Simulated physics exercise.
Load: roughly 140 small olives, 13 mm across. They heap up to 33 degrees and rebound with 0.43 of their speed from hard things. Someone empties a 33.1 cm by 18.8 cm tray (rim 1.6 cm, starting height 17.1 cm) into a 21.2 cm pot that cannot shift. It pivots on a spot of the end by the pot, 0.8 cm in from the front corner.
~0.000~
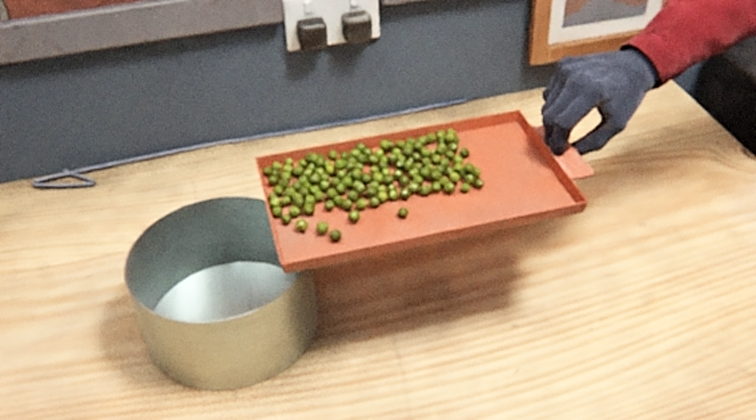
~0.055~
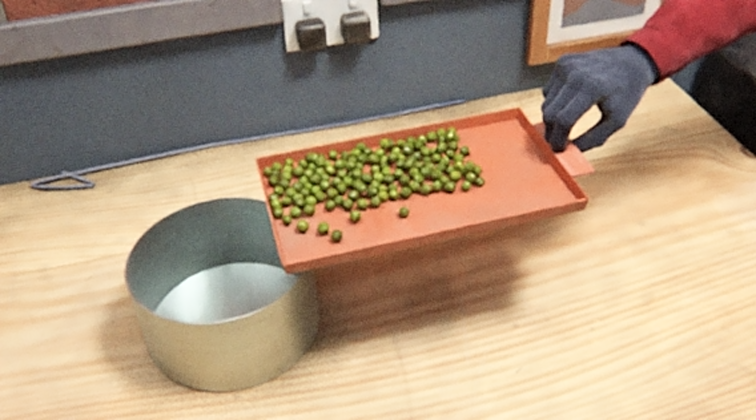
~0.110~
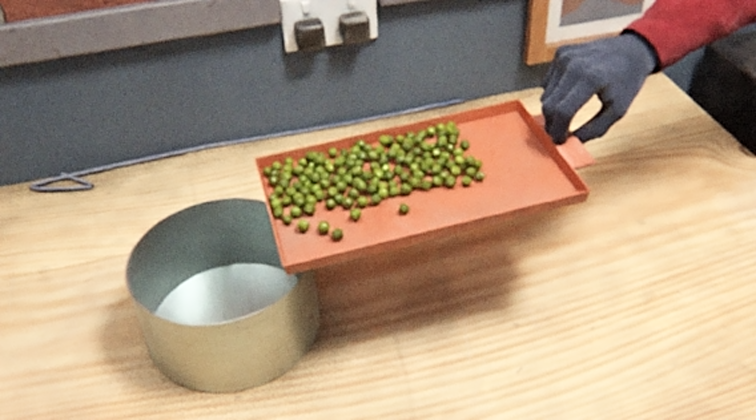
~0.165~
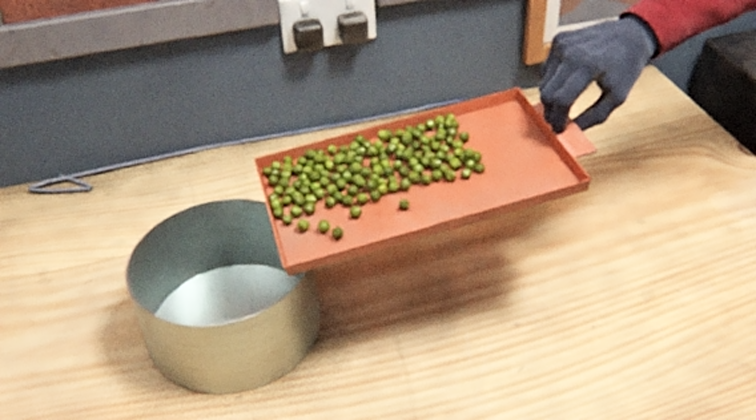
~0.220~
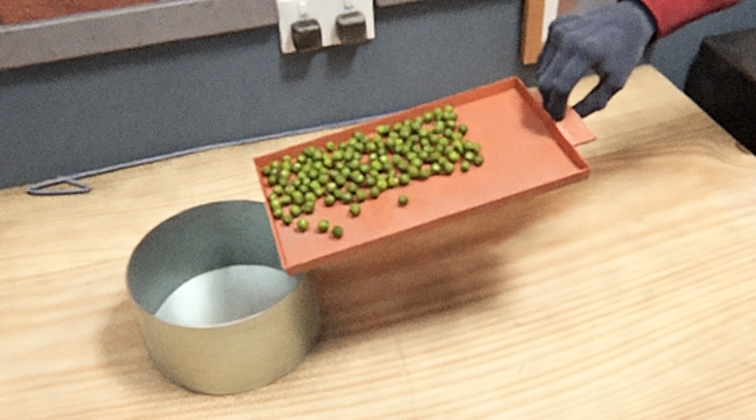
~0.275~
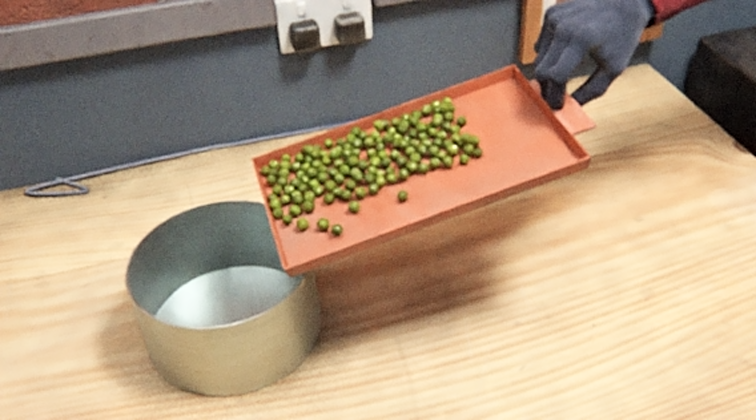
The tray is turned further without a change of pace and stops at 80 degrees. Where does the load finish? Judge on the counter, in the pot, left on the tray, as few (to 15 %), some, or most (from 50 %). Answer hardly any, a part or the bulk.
Counter hardly any, pot hardly any, tray the bulk.
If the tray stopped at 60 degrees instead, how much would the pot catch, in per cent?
In that case some 5 per cent.
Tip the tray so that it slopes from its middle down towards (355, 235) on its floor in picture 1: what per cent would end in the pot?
Some 0 per cent.
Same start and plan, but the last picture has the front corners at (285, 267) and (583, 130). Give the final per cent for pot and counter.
Pot 5, counter 0.
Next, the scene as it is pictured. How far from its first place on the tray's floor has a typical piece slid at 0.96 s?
Some 5 cm.
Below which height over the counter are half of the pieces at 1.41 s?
Roughly 24 cm.
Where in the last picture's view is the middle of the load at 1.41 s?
At about (277, 160).
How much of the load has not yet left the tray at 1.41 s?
Roughly 95 per cent.
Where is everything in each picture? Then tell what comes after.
Tray tilt 0 degrees, front corners at (284, 262) and (585, 200); middle of the pieces at (375, 171); pot at (218, 253), in the first frame.
Tray tilt 1 degrees, front corners at (285, 263) and (586, 198); middle of the pieces at (375, 170), in the second frame.
Tray tilt 2 degrees, front corners at (286, 263) and (587, 190); middle of the pieces at (375, 167), in the third frame.
Tray tilt 5 degrees, front corners at (286, 264) and (588, 178), lowest corner left front; middle of the pieces at (374, 163), in the fourth frame.
Tray tilt 8 degrees, front corners at (286, 265) and (588, 167), lowest corner left front; middle of the pieces at (373, 158), in the fifth frame.
Tray tilt 10 degrees, front corners at (286, 266) and (587, 156), lowest corner left front; middle of the pieces at (371, 154); pot at (220, 258). The tray's pace is about 50 degrees a second, in the sixth frame.
After 0.96 s, tilt 43 degrees; the tray holds 100 %, the pot 0 %.
After 1.41 s, tilt 65 degrees; the tray holds 95 %, the pot 5 %.
After 1.94 s, tilt 80 degrees; the tray holds 95 %, the pot 5 %.
In the end, at 2.2 s, counter 0 %, pot 5 %, tray 95 %.
